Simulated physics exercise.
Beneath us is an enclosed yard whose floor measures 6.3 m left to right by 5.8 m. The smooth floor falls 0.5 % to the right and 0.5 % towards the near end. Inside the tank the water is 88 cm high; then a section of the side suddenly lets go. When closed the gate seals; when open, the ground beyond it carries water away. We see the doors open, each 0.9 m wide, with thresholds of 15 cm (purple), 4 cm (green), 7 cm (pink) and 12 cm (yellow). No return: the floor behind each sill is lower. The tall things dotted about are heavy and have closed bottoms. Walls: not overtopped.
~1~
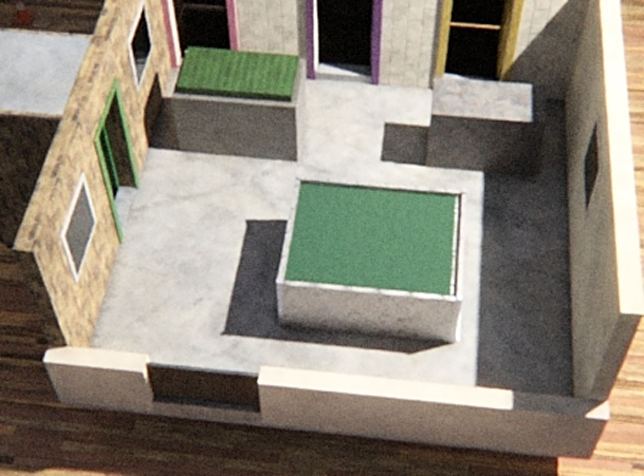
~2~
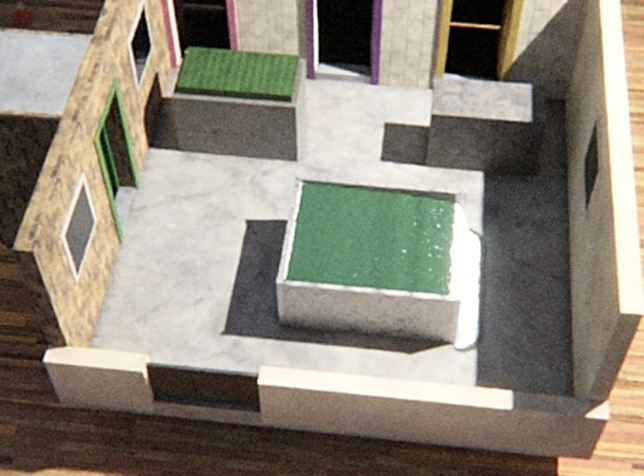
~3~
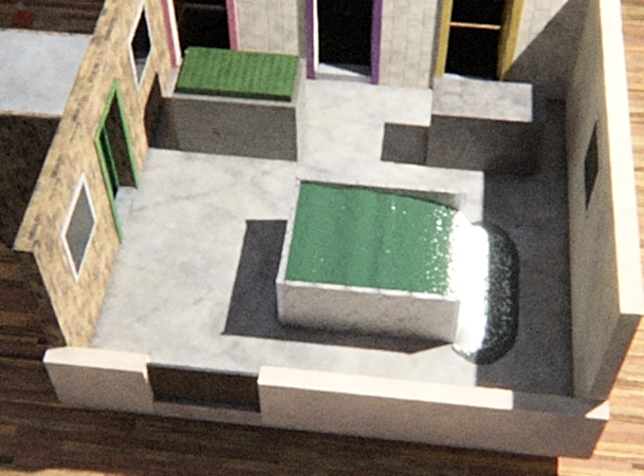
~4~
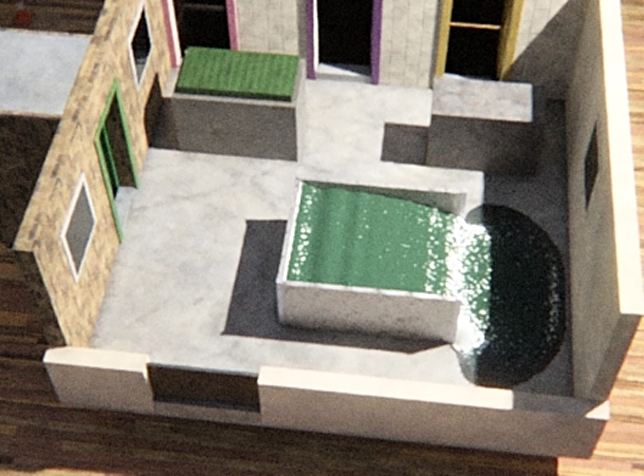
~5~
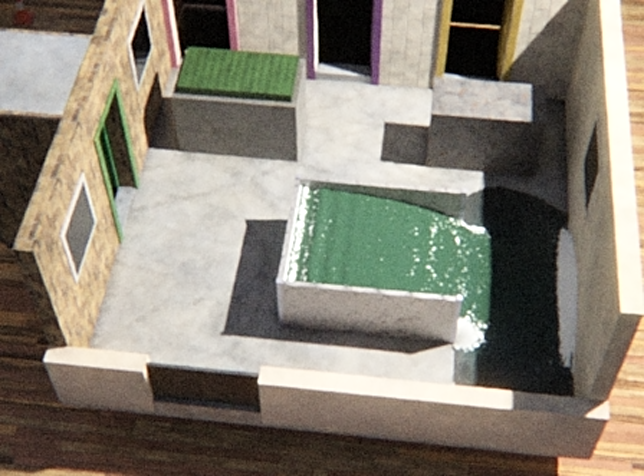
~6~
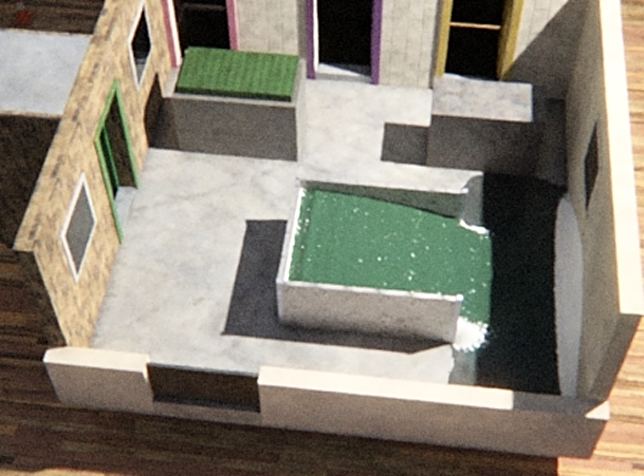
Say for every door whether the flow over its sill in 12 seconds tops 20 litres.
The purple door lets in less than the cap, the green door lets in more than the cap, the pink door lets in more than the cap, the yellow door lets in less than the cap.
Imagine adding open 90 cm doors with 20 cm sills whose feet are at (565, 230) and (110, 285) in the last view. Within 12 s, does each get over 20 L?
Per doorway, in order: Sufficient / insufficient.
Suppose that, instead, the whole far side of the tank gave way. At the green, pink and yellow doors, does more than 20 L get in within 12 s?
Outcomes - green: Exceeded, pink: Exceeded, yellow: Exceeded.
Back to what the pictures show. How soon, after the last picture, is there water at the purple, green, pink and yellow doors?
So, purple at 2.0 s, then green at 3.0 s, pink at 3.0 s, and yellow at 1.2 s.
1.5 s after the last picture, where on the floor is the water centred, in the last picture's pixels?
Its balance point sits around (469, 281).
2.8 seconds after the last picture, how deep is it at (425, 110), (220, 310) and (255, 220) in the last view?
Around 8 cm, 3 cm and 2 cm, in the order given.
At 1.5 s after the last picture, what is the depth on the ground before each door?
Depths in centimetres - purple: 0, green: 0, pink: 0, yellow: 11.
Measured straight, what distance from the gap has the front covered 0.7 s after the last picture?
Some 4.0 metres from the gap.
Then, 0.7 s after the last picture water covers 20 % of the floor and is deepest (68 cm) near (562, 428); purple door not reached, green door not reached, pink door not reached, yellow door not reached.
Then, 1.5 s after the last picture water covers 35 % of the floor and is deepest (56 cm) near (562, 428); purple door not reached, green door not reached, pink door not reached, yellow door 11 cm at the sill, 0 L in.
Then, 2.8 s after the last picture water covers 80 % of the floor and is deepest (44 cm) near (81, 377); purple door 4 cm at the sill, 0 L in, green door not reached, pink door not reached, yellow door 12 cm at the sill, 2 L in.
Then, 6.3 s after the last picture water covers 100 % of the floor and is deepest (23 cm) near (160, 151); purple door 5 cm at the sill, 0 L in, green door 8 cm at the sill, 63 L in, pink door 19 cm at the sill, 50 L in, yellow door 6 cm at the sill, 4 L in.
Then, 11.3 s after the last picture water covers 100 % of the floor and is deepest (18 cm) near (562, 428); purple door 8 cm at the sill, 0 L in, green door 9 cm at the sill, 163 L in, pink door 9 cm at the sill, 181 L in, yellow door 6 cm at the sill, 4 L in.
